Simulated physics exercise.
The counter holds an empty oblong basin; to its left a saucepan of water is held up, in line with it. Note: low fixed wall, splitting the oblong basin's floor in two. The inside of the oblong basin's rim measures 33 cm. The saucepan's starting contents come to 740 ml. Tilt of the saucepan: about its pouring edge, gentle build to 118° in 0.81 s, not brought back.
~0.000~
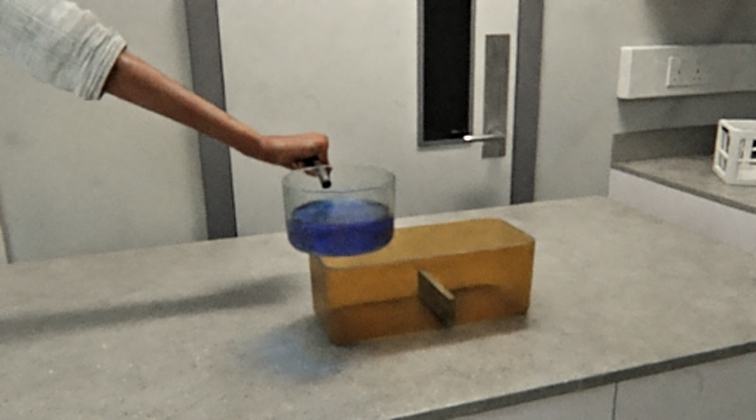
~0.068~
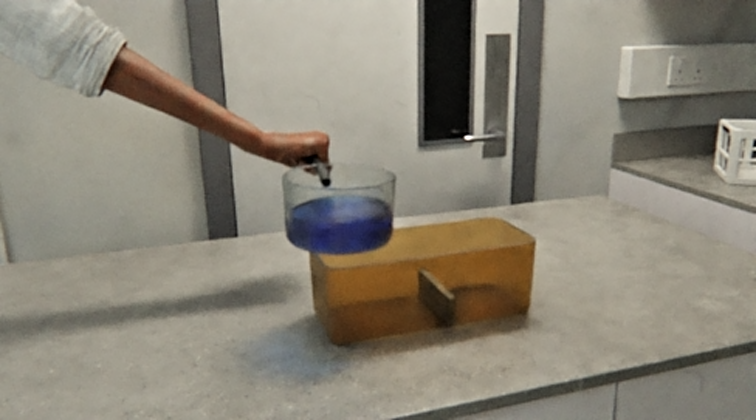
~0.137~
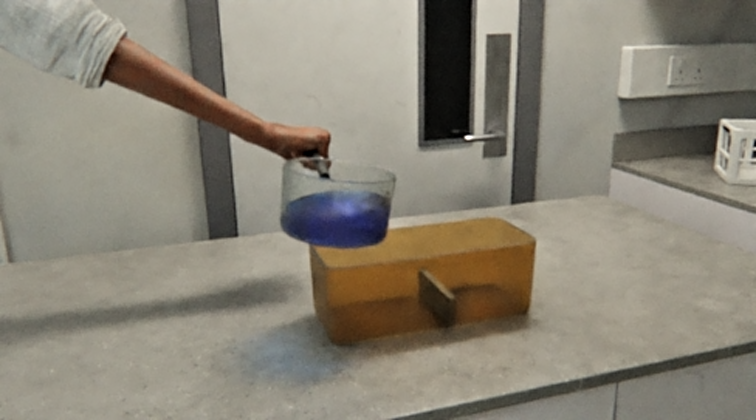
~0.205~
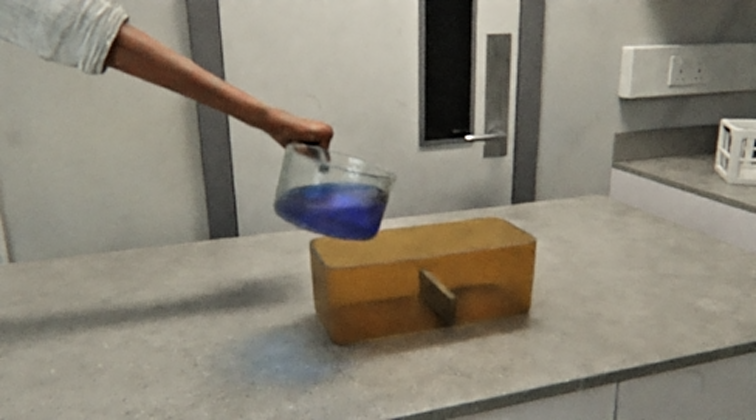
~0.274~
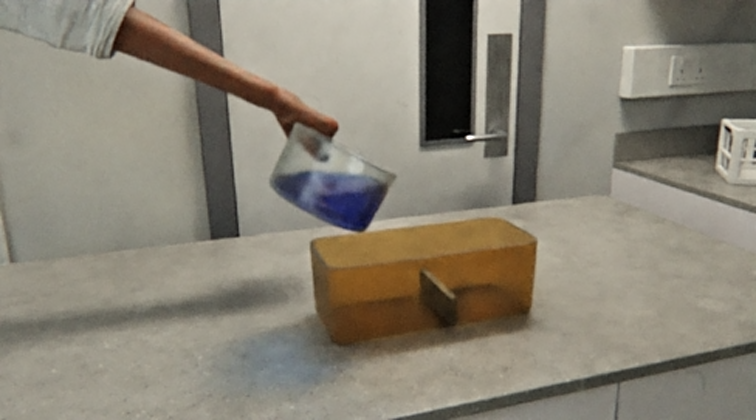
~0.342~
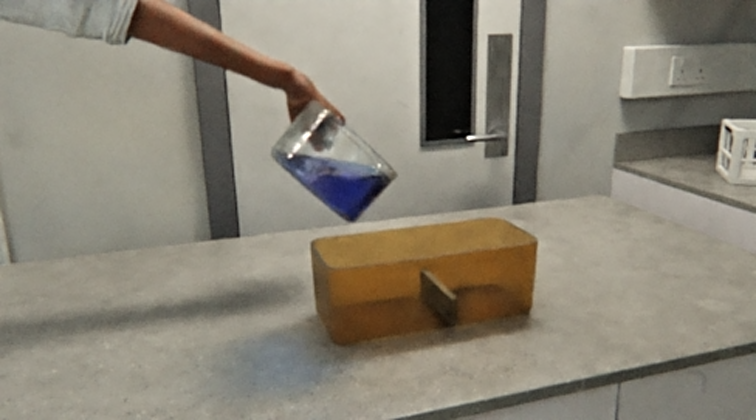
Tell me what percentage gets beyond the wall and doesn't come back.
Around 72 % gets beyond the wall and stays.
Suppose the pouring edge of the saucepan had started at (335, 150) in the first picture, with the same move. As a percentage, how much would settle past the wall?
In that case roughly 20 per cent.
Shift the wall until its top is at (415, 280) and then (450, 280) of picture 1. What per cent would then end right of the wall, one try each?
The first try gives 85 percent and the second 55 percent.
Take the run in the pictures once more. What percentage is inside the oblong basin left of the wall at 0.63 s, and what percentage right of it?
Lab note: Left near 2 %, right near 6.
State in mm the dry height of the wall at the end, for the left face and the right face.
I'd say some 36 mm on the left and some 10 mm on the right.
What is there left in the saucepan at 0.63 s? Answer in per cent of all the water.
Roughly 36 %.
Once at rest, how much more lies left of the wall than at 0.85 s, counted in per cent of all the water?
Near 16 percent, more or less.
Then, 0.63 s in, the tilt is 105° and 37 per cent is still to pour, 2 is left of the wall and 6 right of it.
Then, 0.85 s in, the tilt is 118° and 3 per cent is still to pour, 5 is left of the wall and 70 right of it.
Then, 1.07 s in, the tilt is 118° and 1 per cent is still to pour, 12 is left of the wall and 70 right of it.
Then, 1.31 s in, the tilt is 118° and 0 per cent is still to pour, 21 is left of the wall and 72 right of it.
Finally, 22 per cent lies left of the wall, 72 right of it and 6 outside.
